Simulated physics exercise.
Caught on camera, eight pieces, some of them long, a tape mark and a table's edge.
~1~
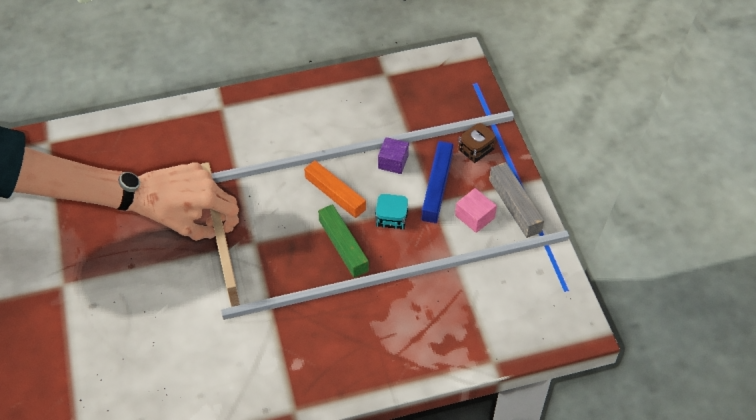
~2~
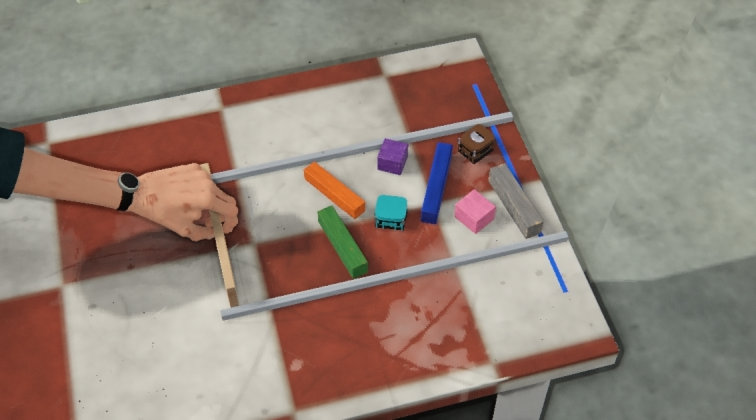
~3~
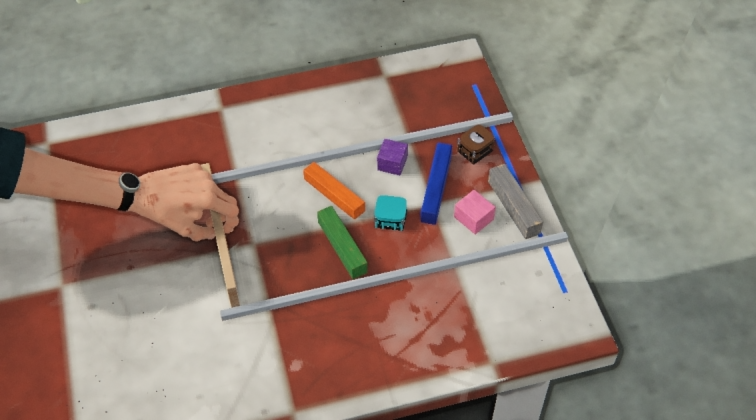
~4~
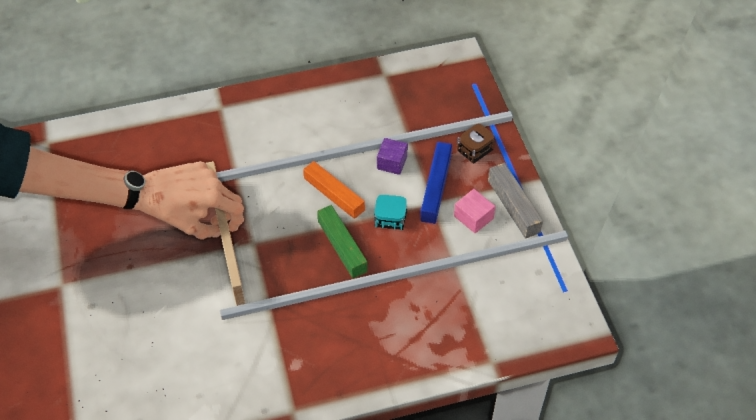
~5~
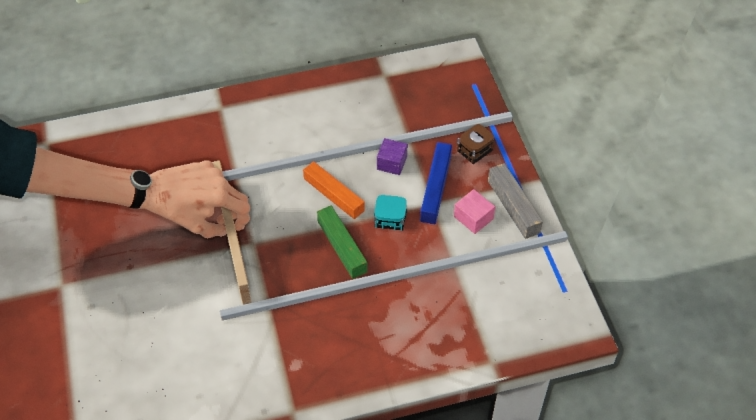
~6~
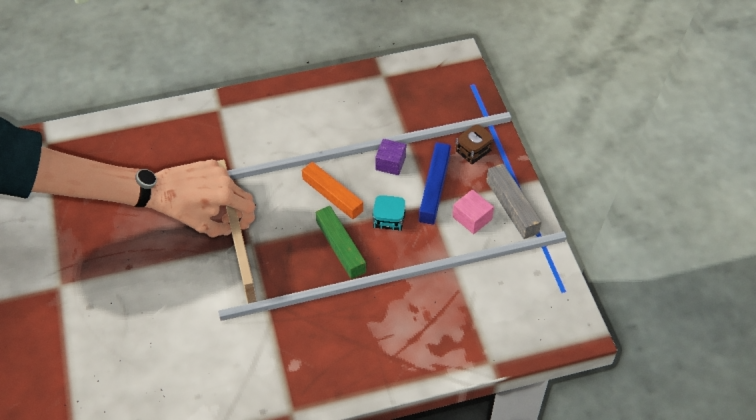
A hand with a dark watch slides a thin wooden board a short way rightward between two pale rails, touching none of the pieces, while the camera stays practically still. The view looks down at an angle on a red-and-white checked table against grey ground. Orange and green bars lie nearest the board, then purple and teal blocks, a blue stick, a pink block, a brown case and a grey bar by blue tape.
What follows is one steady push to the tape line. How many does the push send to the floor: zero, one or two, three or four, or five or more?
In the end the number that fall off is five or more.
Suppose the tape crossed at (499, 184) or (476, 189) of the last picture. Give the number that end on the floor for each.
Try by try, 4 and 3.
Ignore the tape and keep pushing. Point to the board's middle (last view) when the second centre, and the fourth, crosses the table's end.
Near (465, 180) and (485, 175).
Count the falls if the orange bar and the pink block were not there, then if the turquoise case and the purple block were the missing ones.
First 4, then 4.
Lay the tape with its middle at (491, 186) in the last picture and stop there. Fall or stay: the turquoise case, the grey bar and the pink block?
The turquoise case is kept, the grey bar drops off, the pink block comes down.
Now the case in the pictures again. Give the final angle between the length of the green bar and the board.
Some 0 degrees.
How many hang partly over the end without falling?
The number is 1.
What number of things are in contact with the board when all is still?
The number is 2.
Soon after, none off yet; grey bar at rest near (513, 201); brown case at rest near (475, 144); pink block at rest near (473, 212).
After that, none off yet; grey bar displaced a little near (533, 197); brown case displaced a little near (490, 139); pink block displaced about its own width near (514, 209).
In the end, the number that fall off is five or more; gone, turquoise case, purple block, blue stick, pink block, brown case and grey bar.
